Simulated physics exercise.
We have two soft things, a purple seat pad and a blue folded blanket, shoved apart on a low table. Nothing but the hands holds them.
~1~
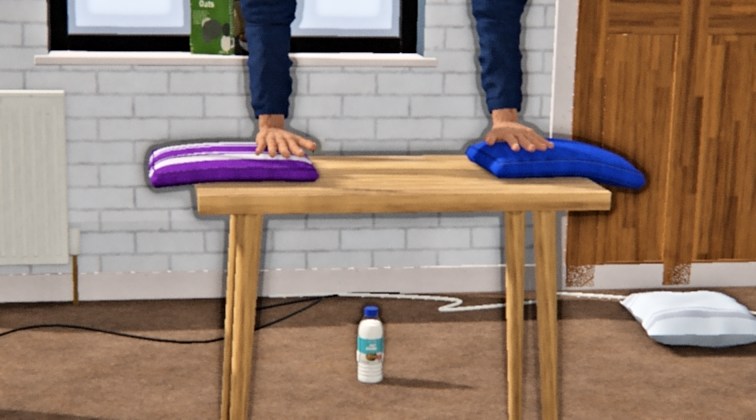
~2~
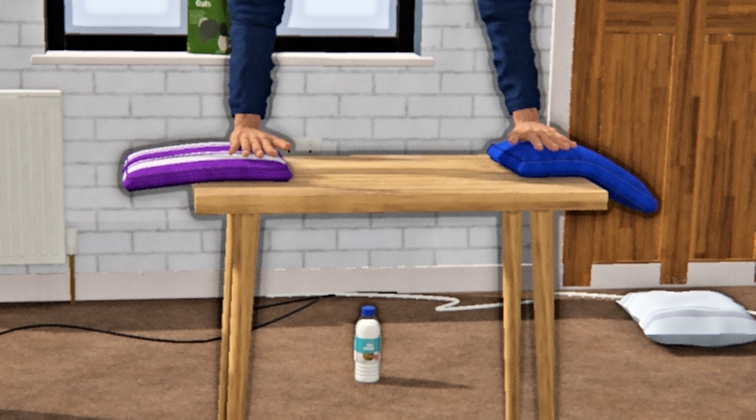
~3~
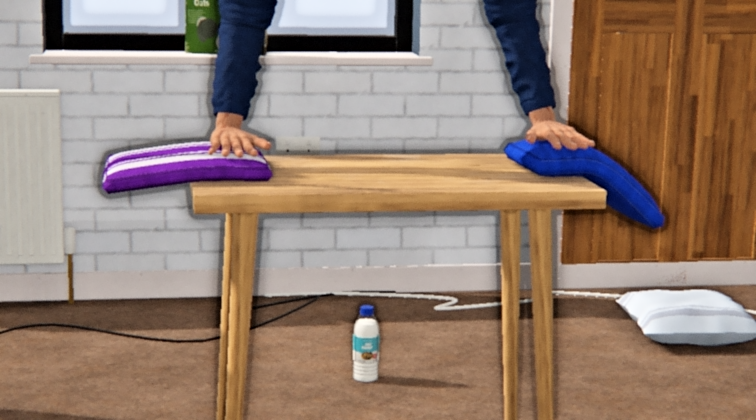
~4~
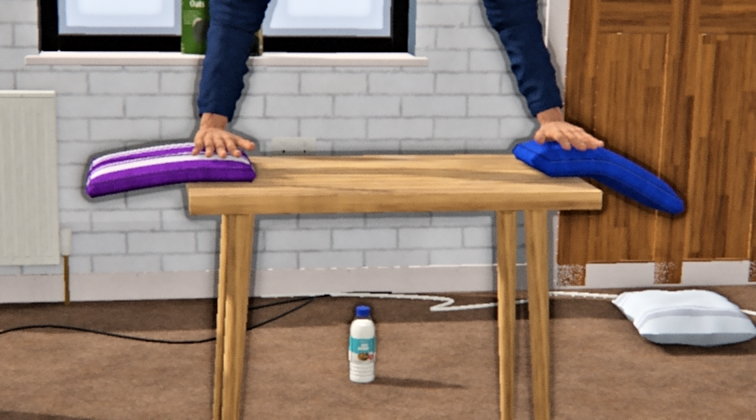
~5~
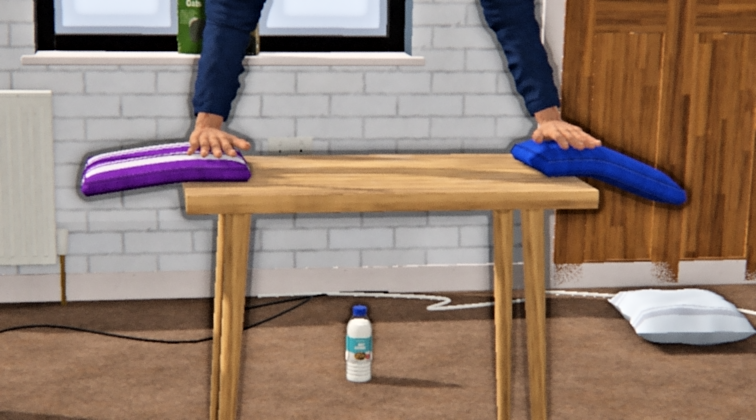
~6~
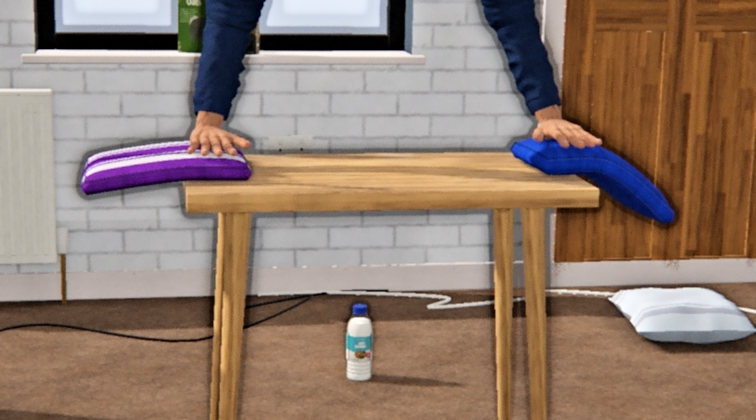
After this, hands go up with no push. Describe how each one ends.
Ending: The purple seat pad comes off; the blue folded blanket comes off.
Then, 0.22 s past the final frame, seat pad tipping outwards near (165, 178); folded blanket falling near (598, 195).
Then, 0.48 s past the final frame, seat pad falling near (159, 328); folded blanket on the floor near (601, 386).
Then, 0.72 s past the final frame, seat pad on the floor; folded blanket on the floor.
When it is over, seat pad on the floor; folded blanket on the floor. The purple seat pad goes down and the blue folded blanket slumps off the end.
